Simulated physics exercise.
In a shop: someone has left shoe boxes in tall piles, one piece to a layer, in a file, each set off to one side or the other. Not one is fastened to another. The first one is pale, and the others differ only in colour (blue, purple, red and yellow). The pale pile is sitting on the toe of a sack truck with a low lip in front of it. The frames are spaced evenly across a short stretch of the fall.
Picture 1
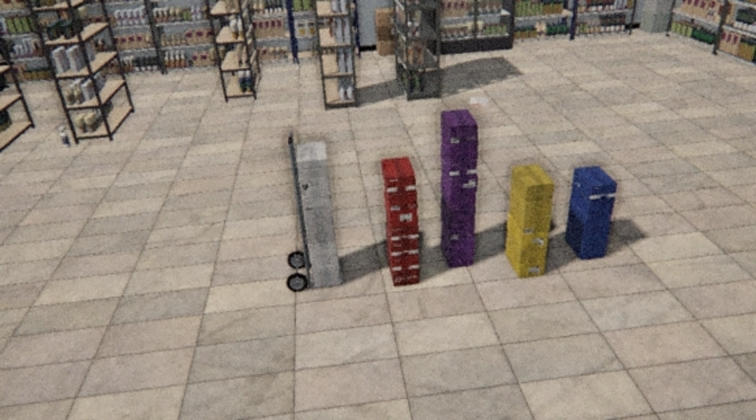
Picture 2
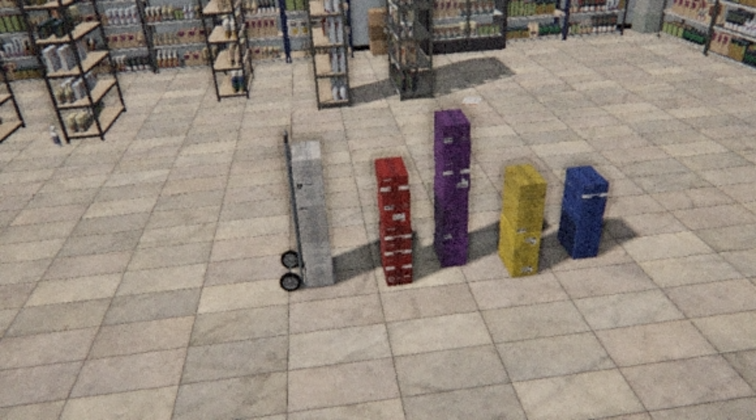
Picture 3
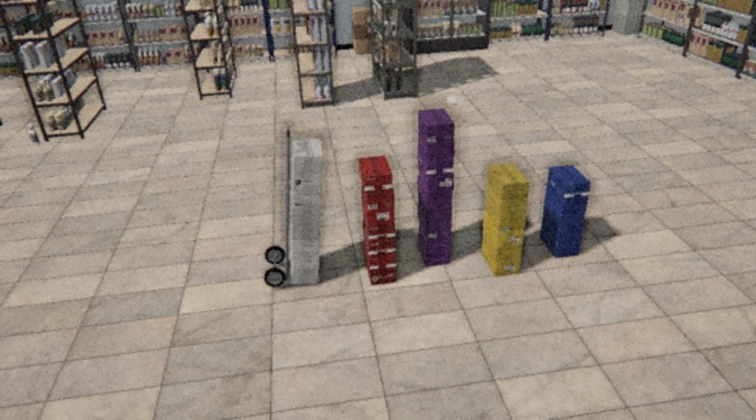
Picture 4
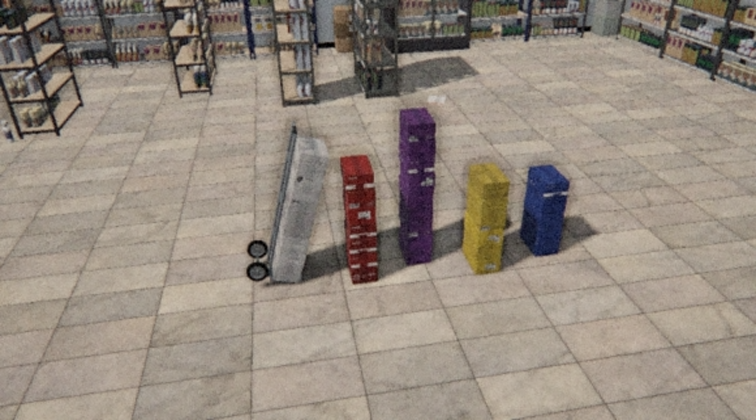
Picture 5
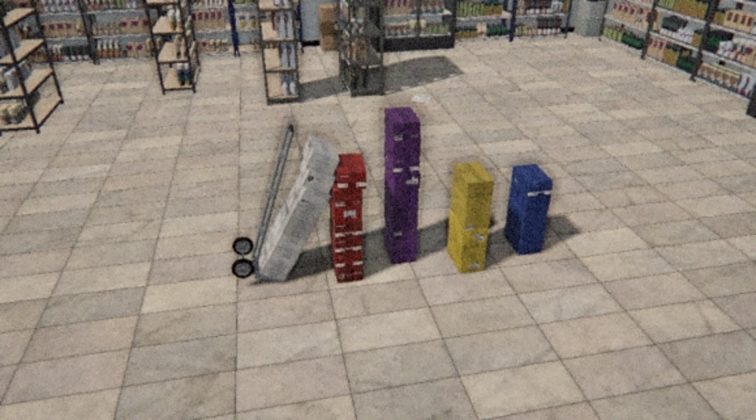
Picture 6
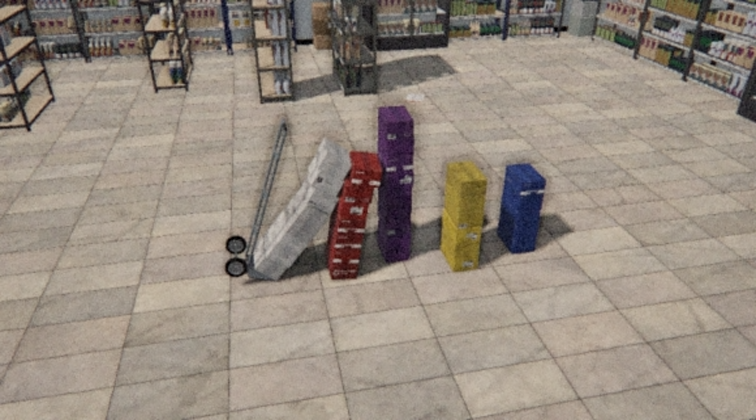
Five tall stacks of boxes stand on the pale tiled floor of a store, seen from above, with stocked shelves behind. A pale stack rests on a sack truck at the left, with red, purple, yellow and blue stacks to its right. As the view shifts slightly, the truck tilts rightward and the pale stack leans increasingly, meeting the red one, which then leans toward the purple.
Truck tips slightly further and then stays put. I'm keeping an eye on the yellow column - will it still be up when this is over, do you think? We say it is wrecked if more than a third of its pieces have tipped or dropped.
No, it goes down.
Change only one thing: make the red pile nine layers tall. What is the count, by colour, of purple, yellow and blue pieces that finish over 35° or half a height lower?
Going pile by pile: Purple 9, yellow 6, blue 4.
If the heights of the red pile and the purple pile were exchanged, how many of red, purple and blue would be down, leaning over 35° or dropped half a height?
The tally reads red 9, then purple 7, then blue 4.
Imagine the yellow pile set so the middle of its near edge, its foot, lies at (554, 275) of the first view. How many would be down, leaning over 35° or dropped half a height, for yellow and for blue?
Yellow: 5; blue: 5.
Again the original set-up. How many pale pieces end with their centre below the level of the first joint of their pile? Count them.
Count = 3.
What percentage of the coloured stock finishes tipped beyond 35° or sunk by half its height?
Some 95 per cent of them.
Shortly afterwards, 8 of the pale pile down; none of the 6 yellow boxes down (0 of 27 in all colours); top yellow box unmoved; top red box tilted clearly.
Next, 8 of the pale pile down; none of the 6 yellow boxes down (9 of 27 in all colours); top yellow box half its height from its place; top purple box tilted well over, half its height lower.
Some moments later, 8 of the pale pile down; 5 of the 6 yellow boxes down (21 of 27 in all colours); top yellow box tilted well over, half its height lower; top purple box on its side.
Afterwards, 8 of the pale pile down; 6 of the 6 yellow boxes down (27 of 27 in all colours); top yellow box on its side; top blue box on its side.
In the end, 8 of the pale pile down; 6 of the 6 yellow boxes down (26 of 27 in all colours); top yellow box upside down; top blue box upside down. From the last view, middles, top yellow box near (626, 262), top blue box near (647, 222).
